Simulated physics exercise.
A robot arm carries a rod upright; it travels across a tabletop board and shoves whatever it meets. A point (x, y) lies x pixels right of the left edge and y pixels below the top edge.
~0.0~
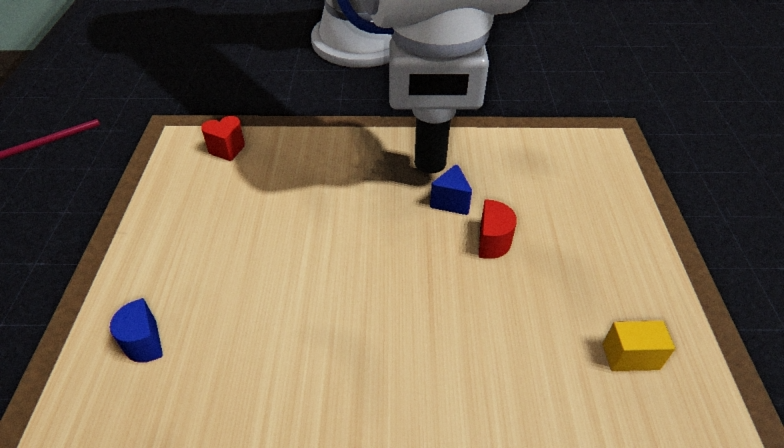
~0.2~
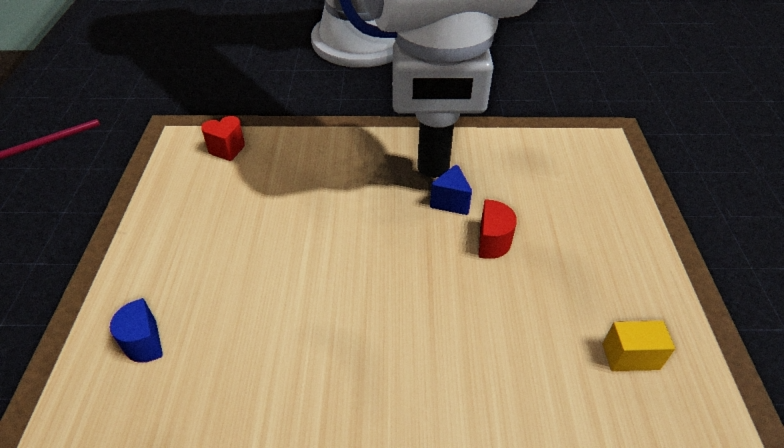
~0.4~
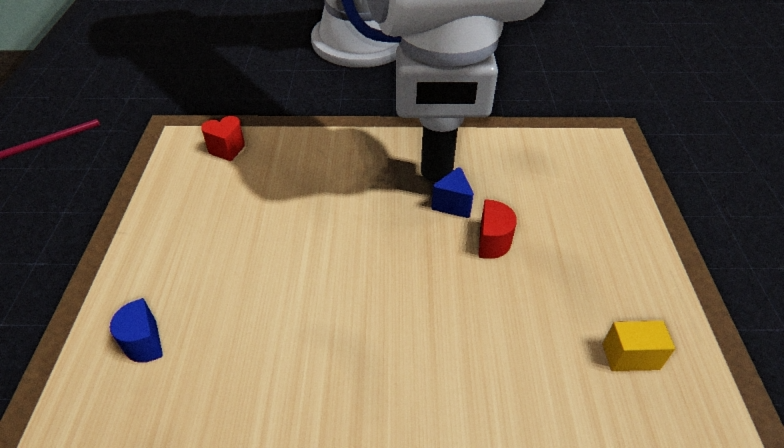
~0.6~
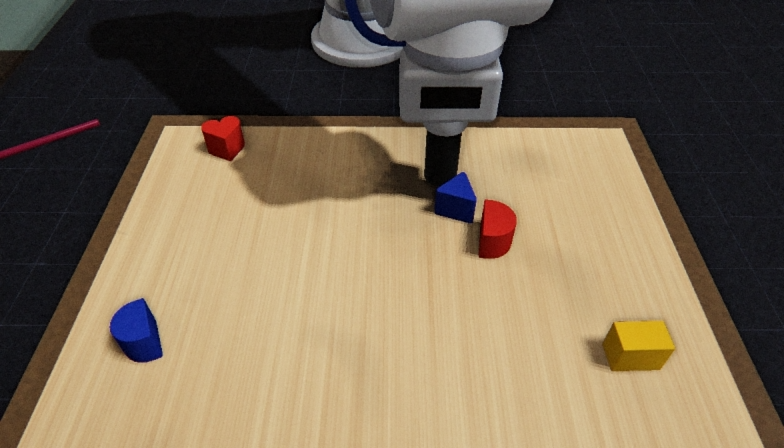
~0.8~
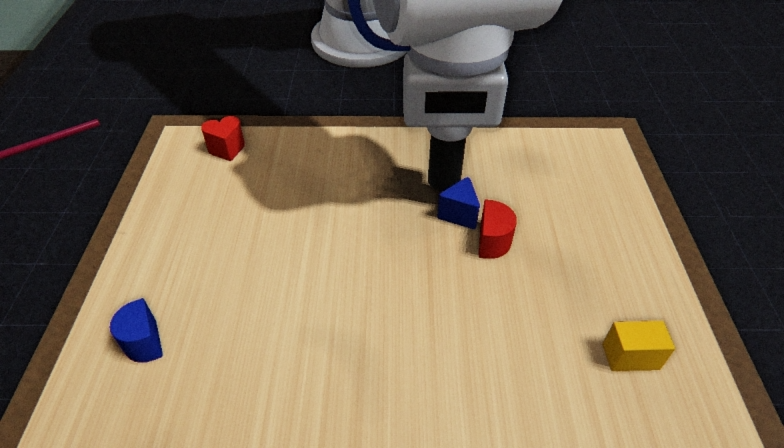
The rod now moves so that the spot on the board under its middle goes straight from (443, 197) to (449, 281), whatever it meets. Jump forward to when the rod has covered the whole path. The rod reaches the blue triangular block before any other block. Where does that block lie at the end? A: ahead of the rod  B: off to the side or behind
Choice B: Off to the side or behind.
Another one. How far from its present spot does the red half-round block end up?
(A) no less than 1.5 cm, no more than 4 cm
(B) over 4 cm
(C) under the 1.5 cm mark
My answer is option C.
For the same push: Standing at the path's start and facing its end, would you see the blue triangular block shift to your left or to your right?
Shifts left.
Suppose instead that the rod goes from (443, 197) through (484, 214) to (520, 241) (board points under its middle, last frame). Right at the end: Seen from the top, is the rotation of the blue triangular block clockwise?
Short answer: Yes.
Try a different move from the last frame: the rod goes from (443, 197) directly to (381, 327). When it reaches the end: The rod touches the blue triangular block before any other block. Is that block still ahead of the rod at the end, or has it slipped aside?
Shed along the way.
The first path, step by step. One third of the way, rod at (447, 207); blue triangular block at (468, 218); red half-round block at (501, 219).
Two thirds of the way, rod at (449, 235); blue triangular block at (477, 245), turned 20° anticlockwise; red half-round block at (502, 219).
At the end, rod at (451, 265); blue triangular block at (487, 259), turned 50° anticlockwise; red half-round block at (502, 219).
